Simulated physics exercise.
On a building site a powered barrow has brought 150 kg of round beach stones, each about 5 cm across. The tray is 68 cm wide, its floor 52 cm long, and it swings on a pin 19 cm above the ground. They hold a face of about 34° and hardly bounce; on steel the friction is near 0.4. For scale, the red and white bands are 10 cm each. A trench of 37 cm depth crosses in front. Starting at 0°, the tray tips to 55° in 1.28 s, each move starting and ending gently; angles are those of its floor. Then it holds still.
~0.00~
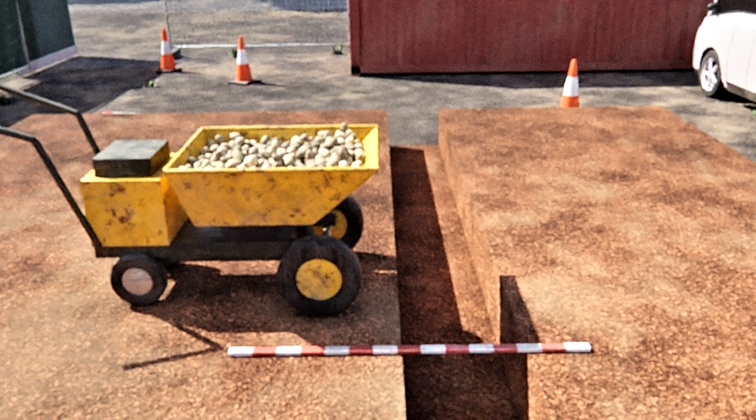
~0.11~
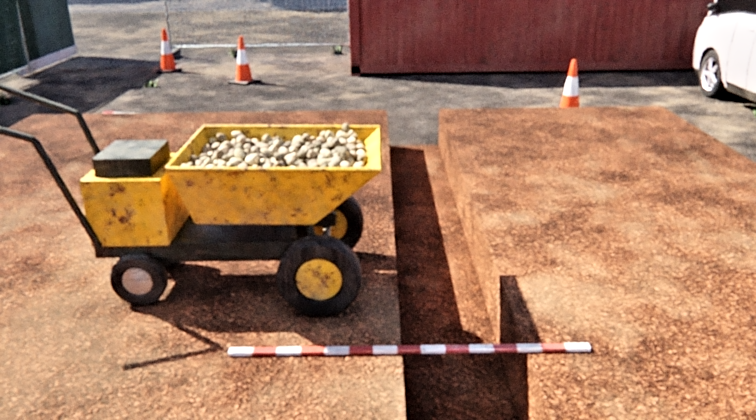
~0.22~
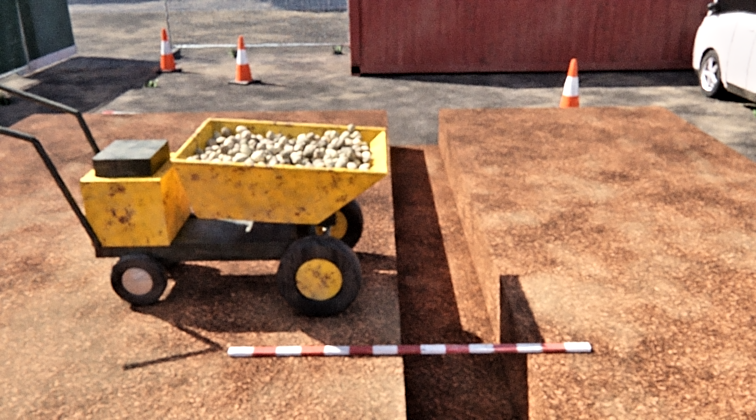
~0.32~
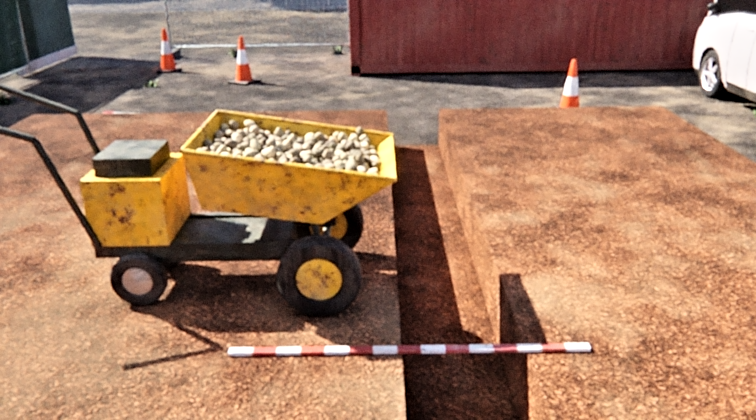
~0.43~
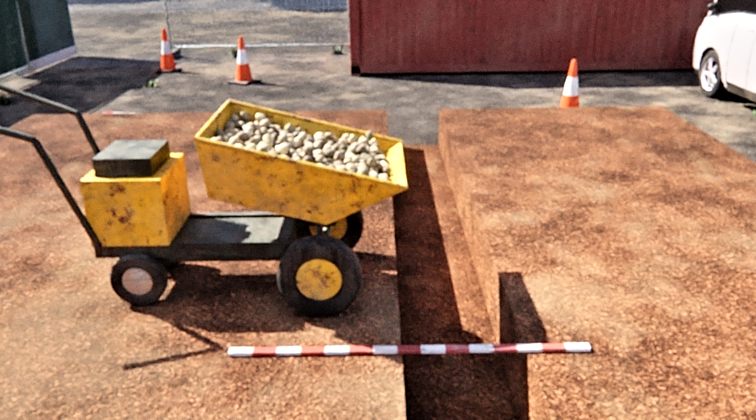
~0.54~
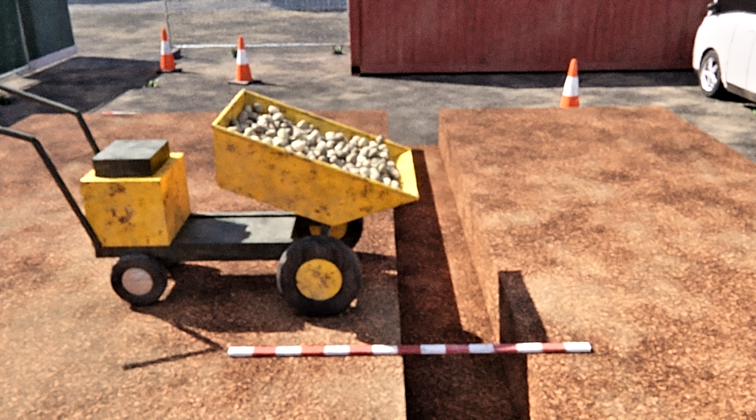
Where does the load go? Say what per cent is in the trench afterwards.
Some 85 per cent of it.
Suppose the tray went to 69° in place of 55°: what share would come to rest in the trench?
Then about 85 per cent.
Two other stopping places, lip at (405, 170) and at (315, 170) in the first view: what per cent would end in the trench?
First some 60, then 100 per cent.
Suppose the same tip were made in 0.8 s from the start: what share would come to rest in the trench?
It would be near 75 per cent.
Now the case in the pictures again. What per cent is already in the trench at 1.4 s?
About 30 per cent by then.
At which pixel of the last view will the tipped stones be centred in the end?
Their middle is at about (471, 329).
After 1.0 s the floor is at 46°; 100 % in the tray; the foremost stones are at (438, 219).
After 1.4 s the floor is at 55°; 71 % in the tray, 28 % in the trench, 2 % past the trench; the foremost stones are at (522, 289).
After 1.7 s the floor is at 55°; 36 % in the tray, 50 % in the trench, 14 % past the trench; the foremost stones are at (598, 280).
After 3.7 s the floor is at 55°; 0 % in the tray, 85 % in the trench, 15 % past the trench; the foremost stones are at (658, 270).
